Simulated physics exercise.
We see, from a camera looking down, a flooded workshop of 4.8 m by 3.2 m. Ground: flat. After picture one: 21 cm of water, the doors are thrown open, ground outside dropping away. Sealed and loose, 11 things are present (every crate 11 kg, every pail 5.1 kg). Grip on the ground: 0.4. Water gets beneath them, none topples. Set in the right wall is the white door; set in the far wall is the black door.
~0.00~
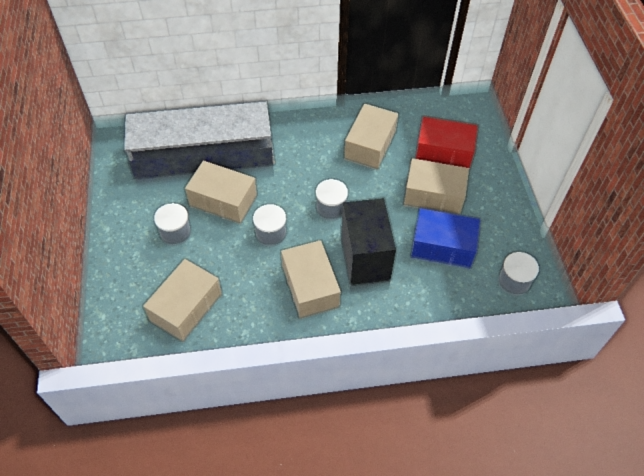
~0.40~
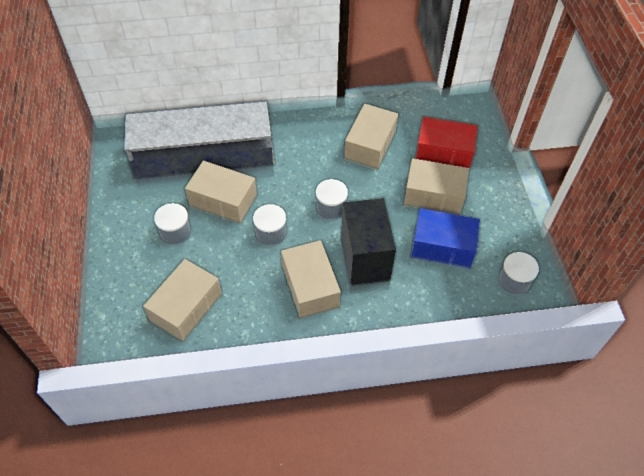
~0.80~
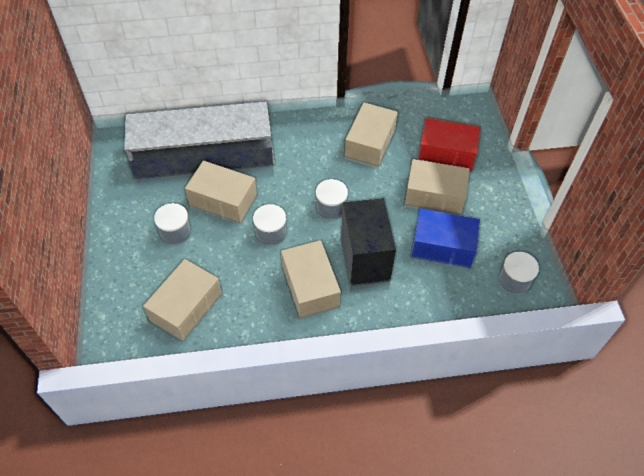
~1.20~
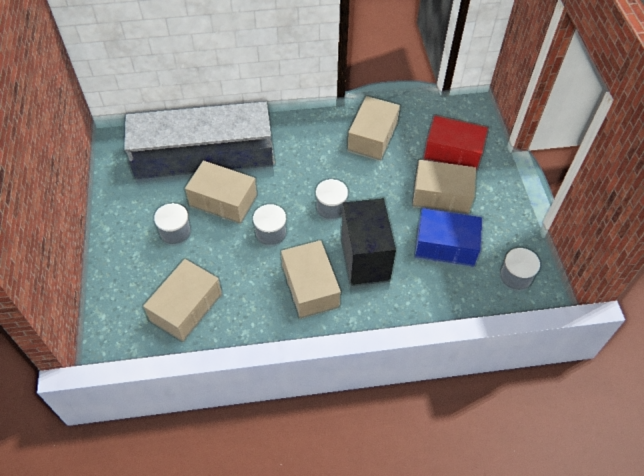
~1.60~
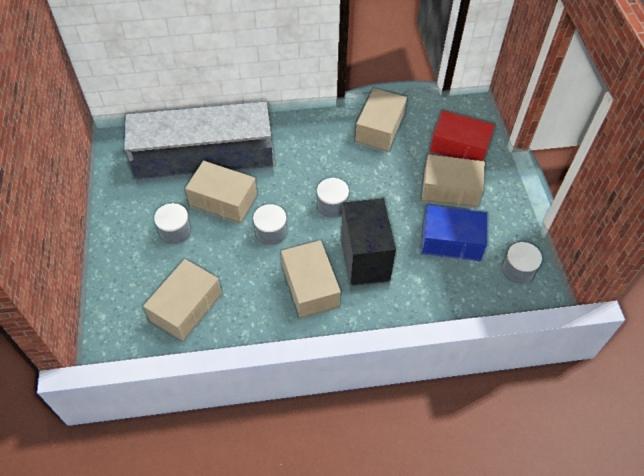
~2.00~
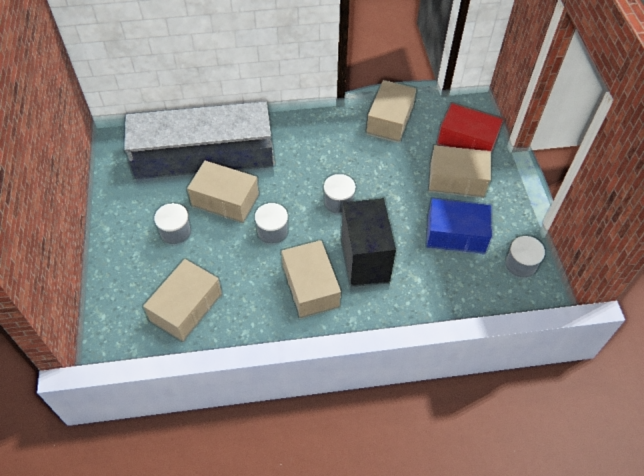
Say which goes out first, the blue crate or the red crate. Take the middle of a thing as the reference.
Blue.
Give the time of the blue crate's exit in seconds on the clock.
Around 5.0 s.
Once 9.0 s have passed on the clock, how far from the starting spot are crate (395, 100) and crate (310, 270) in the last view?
Log: Item 1 gone out, item 2 10 cm.
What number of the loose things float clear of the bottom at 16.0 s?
Count: 2.
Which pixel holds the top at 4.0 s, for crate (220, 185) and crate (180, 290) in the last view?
Around (275, 169) and (207, 286).
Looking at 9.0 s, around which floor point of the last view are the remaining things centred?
Near (383, 192).
After 4.0 s the blue crate is near (500, 170), 1.0 m from its start, afloat; the red crate is near (479, 100), 0.7 m from its start, afloat; 2 of 11 are out; 9 afloat.
After 9.0 s the blue crate has gone out (at 4.9 s); the red crate has gone out (at 8.4 s); 5 of 11 are out; 5 afloat.
After 16.0 s the blue crate has gone out (at 4.9 s); the red crate has gone out (at 8.4 s); 9 of 11 are out; 2 afloat.
After 20.0 s the blue crate has gone out (at 4.9 s); the red crate has gone out (at 8.4 s); 9 of 11 are out; 2 afloat.
